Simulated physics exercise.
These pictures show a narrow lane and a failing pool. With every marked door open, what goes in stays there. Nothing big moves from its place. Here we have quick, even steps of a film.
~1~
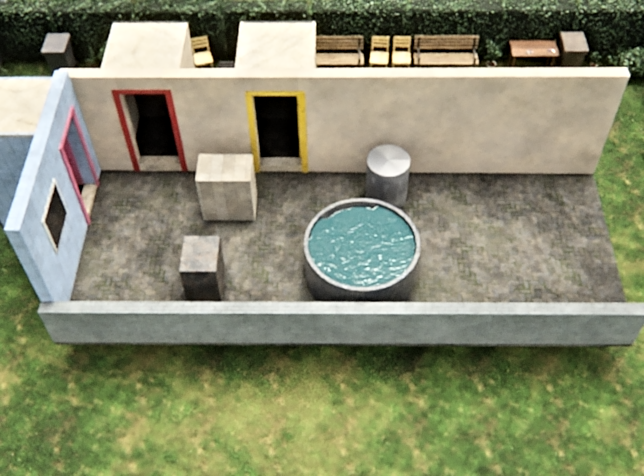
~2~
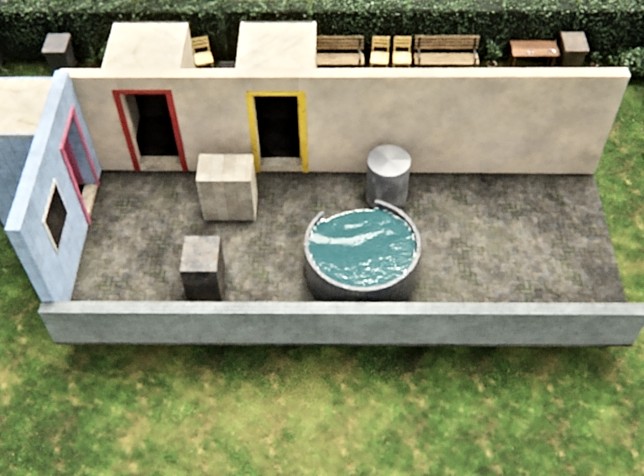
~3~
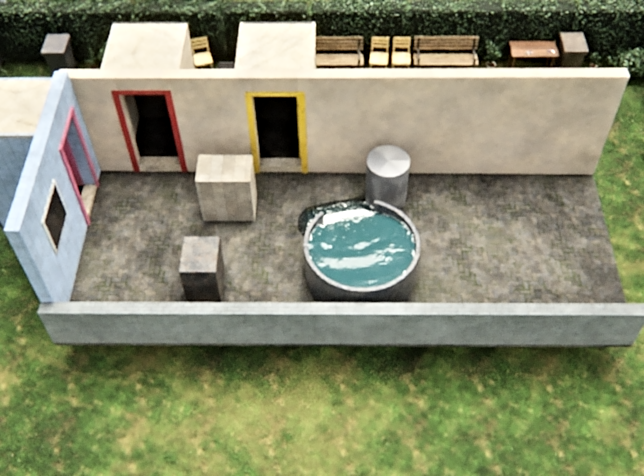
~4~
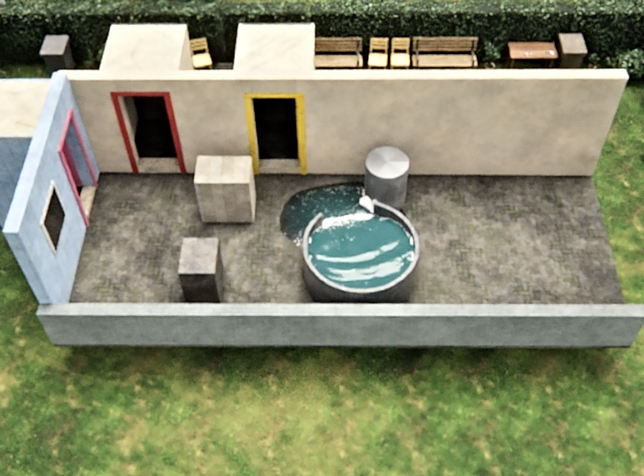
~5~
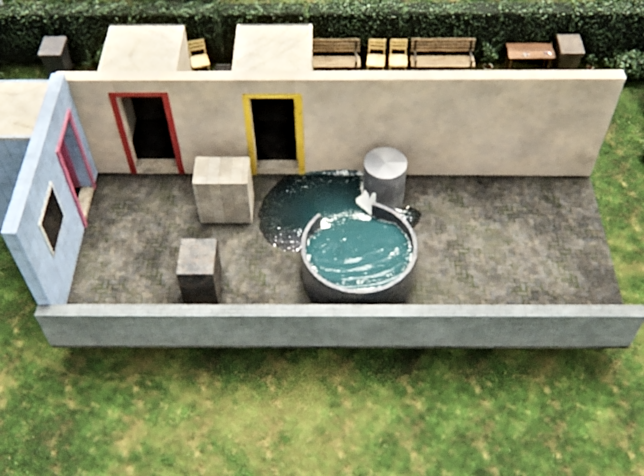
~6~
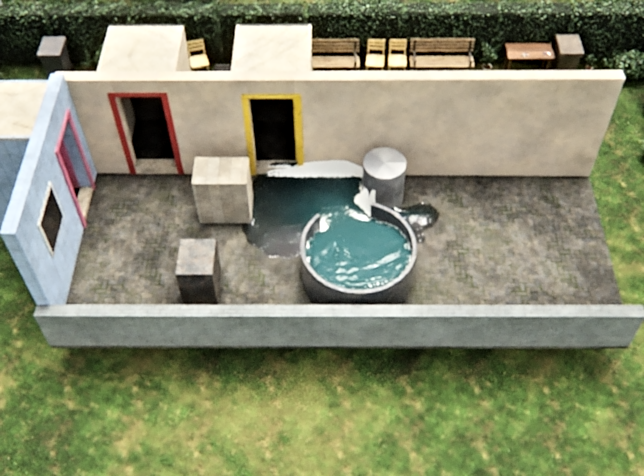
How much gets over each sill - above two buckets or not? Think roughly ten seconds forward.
One by one: The pink door is swamped. The yellow door is swamped. The red door is not swamped.
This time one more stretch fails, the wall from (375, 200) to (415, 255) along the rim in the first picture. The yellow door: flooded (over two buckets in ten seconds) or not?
The yellow door falls short.
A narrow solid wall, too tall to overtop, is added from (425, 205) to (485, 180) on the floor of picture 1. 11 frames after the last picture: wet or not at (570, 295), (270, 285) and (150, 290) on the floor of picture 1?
Untouched, untouched, untouched.
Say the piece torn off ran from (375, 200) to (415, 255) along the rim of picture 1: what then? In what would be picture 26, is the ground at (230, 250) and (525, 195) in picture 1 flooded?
The first spot is spared, the second swamped.
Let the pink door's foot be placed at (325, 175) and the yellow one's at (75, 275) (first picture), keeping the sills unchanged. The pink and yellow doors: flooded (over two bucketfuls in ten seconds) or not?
Then: The pink one tops the mark, the yellow one falls short.
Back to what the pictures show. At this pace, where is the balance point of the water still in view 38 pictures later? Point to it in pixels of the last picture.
That puts it at around (272, 245).
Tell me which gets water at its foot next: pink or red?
I'd say the red-painted one.
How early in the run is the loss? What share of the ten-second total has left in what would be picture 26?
It would be around 35 %.
A moment on, water covers 25 % of the floor; the pink door not reached, the yellow door under two buckets in, the red door wet at the sill, nothing in.
Next, water covers 45 % of the floor; the pink door wet at the sill, nothing in, the yellow door over two buckets in, the red door wet at the sill, nothing in.
Then, water covers 65 % of the floor; the pink door over two buckets in, the yellow door over two buckets in, the red door wet at the sill, nothing in.
Later, water covers 85 % of the floor; the pink door far over two buckets in, the yellow door over two buckets in, the red door wet at the sill, nothing in.
In the end, water covers 90 % of the floor; the pink door far over two buckets in, the yellow door over two buckets in, the red door wet at the sill, nothing in.
